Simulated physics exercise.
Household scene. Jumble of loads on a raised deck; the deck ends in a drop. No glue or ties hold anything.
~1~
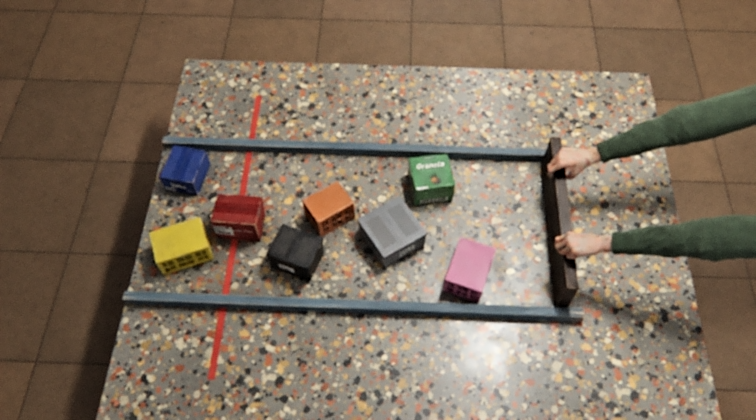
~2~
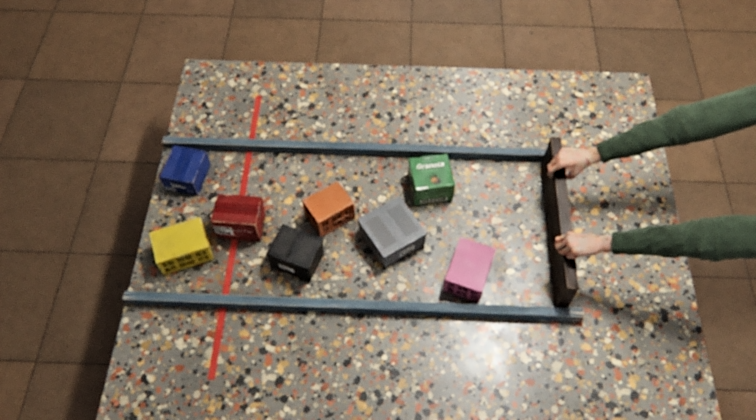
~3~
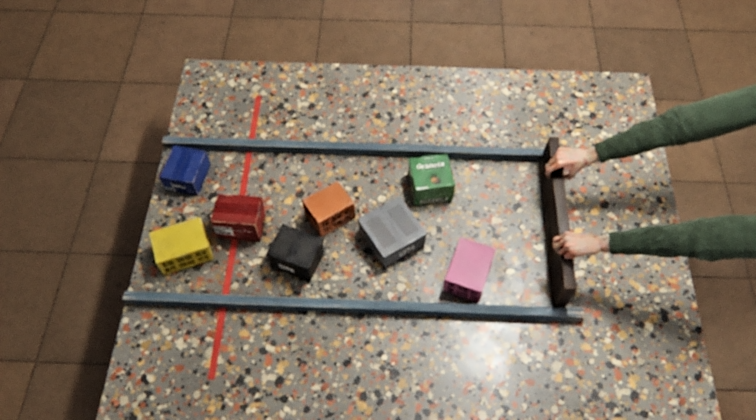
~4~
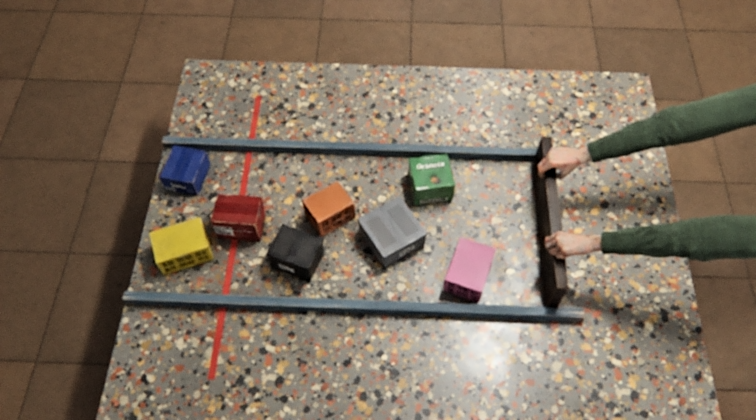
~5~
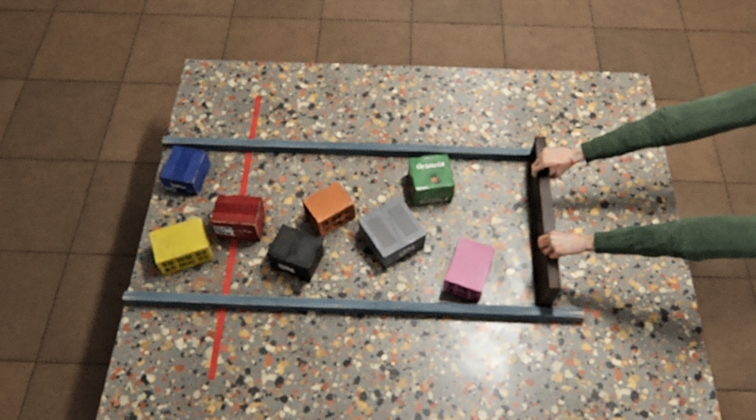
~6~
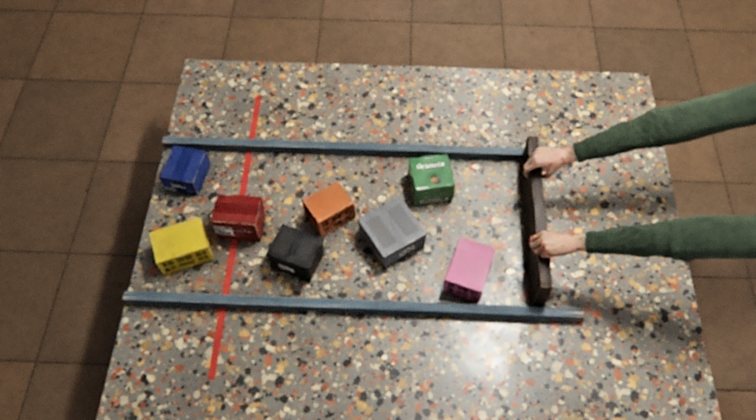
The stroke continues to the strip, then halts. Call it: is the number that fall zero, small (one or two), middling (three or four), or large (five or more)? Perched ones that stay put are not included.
It is small.
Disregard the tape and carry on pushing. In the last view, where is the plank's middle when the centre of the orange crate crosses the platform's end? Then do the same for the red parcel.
First near (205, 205), second near (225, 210).
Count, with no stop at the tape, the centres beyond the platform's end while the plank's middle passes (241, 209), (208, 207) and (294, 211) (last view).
Going through the three places, I get 1, 3 and 0.
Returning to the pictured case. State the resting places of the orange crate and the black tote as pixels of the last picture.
Final positions - orange crate around (182, 191), black tote around (162, 267).
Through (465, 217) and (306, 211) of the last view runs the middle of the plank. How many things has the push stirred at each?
So far 1, and 7 at the second.
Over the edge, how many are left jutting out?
Overhanging ones - 2.
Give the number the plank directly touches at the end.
3 are in contact with it.
Early on, none off yet; blue parcel at rest near (186, 170); yellow crate at rest near (182, 246); red parcel at rest near (239, 218).
Finally, the number that fall off is one or two; lost, yellow crate.
